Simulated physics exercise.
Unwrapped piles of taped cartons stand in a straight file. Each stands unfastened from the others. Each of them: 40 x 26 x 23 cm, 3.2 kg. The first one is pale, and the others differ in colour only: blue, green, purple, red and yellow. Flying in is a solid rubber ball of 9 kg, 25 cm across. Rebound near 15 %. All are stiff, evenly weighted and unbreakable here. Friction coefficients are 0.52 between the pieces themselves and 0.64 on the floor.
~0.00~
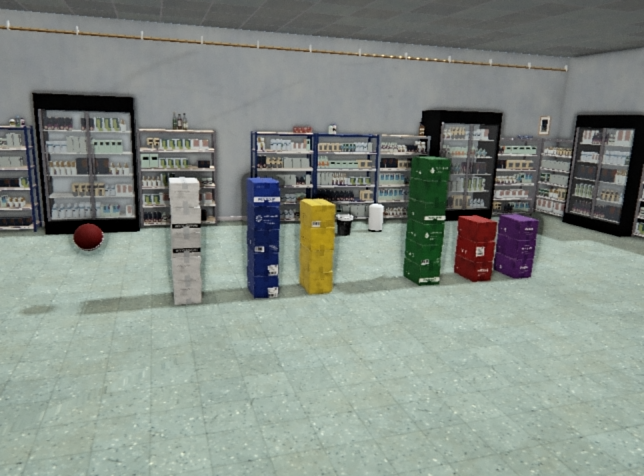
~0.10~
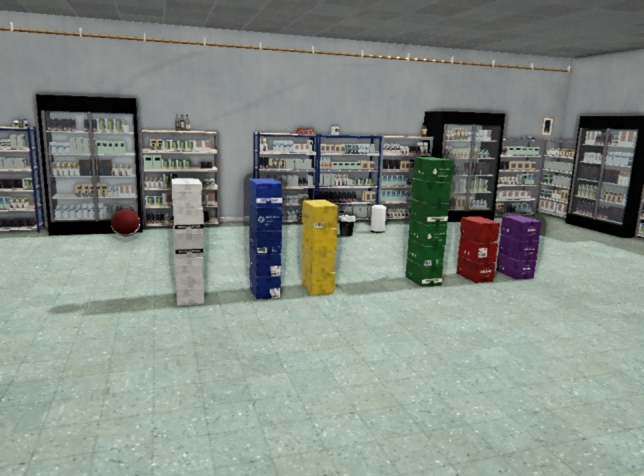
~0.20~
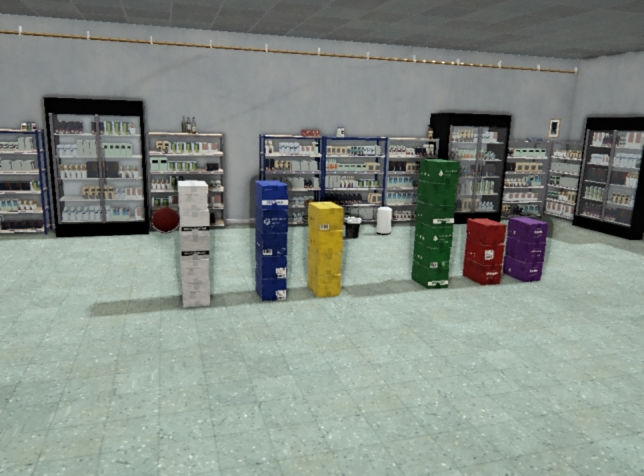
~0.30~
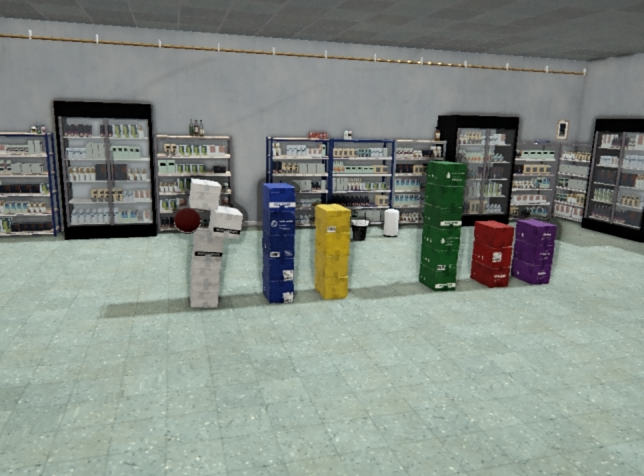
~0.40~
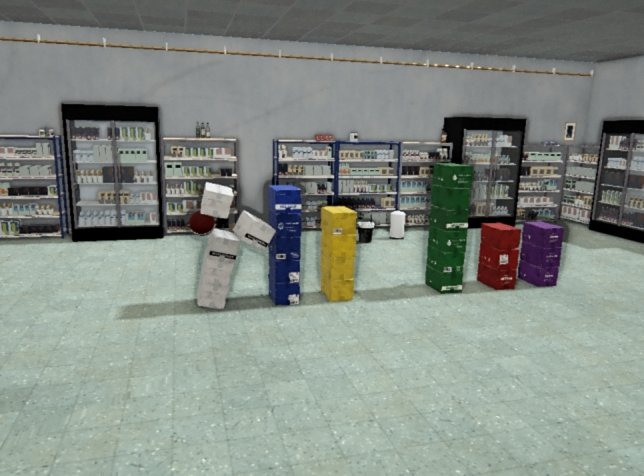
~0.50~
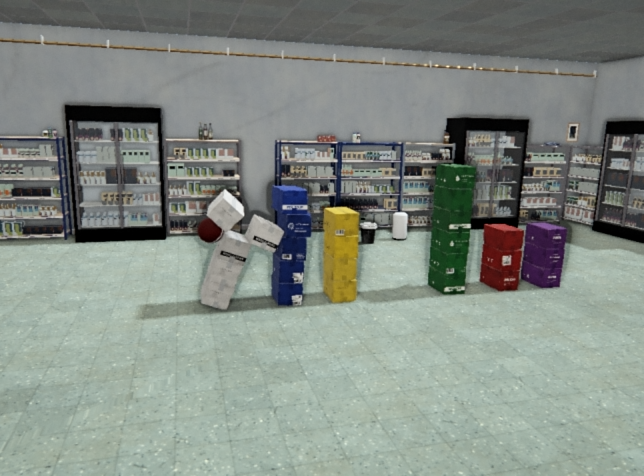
Red ball flying in from the left and striking a white stack of cartons, knocking its upper boxes askew against the blue stack.
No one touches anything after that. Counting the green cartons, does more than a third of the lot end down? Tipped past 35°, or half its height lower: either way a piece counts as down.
No, fewer than a third do.
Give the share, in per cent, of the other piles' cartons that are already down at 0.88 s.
By that time it is 0 percent.
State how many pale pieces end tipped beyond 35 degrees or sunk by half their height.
Count: 5.
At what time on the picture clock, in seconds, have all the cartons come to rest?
That comes at about 2.0 s.
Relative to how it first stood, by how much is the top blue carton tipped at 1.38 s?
Measured against how it began, the tilt is near 50 degrees.
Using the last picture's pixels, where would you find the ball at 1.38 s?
Roughly at (123, 298).
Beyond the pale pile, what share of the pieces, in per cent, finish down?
Near enough 45 per cent of them, I reckon.
After 0.88 s, 5 of the pale pile down; none of the 6 green cartons down (0 of 21 in all colours); top green carton unmoved; top blue carton leaning 15°.
After 1.38 s, 5 of the pale pile down; none of the 6 green cartons down (9 of 21 in all colours); top green carton unmoved; top blue carton leaning 49°, 35 cm lower.
At rest (2.3 s), 5 of the pale pile down; none of the 6 green cartons down (9 of 21 in all colours); top green carton unmoved; top yellow carton on its side. That is 0 per cent. As the last picture would show them, middles, top green carton near (455, 176), top yellow carton near (428, 280).
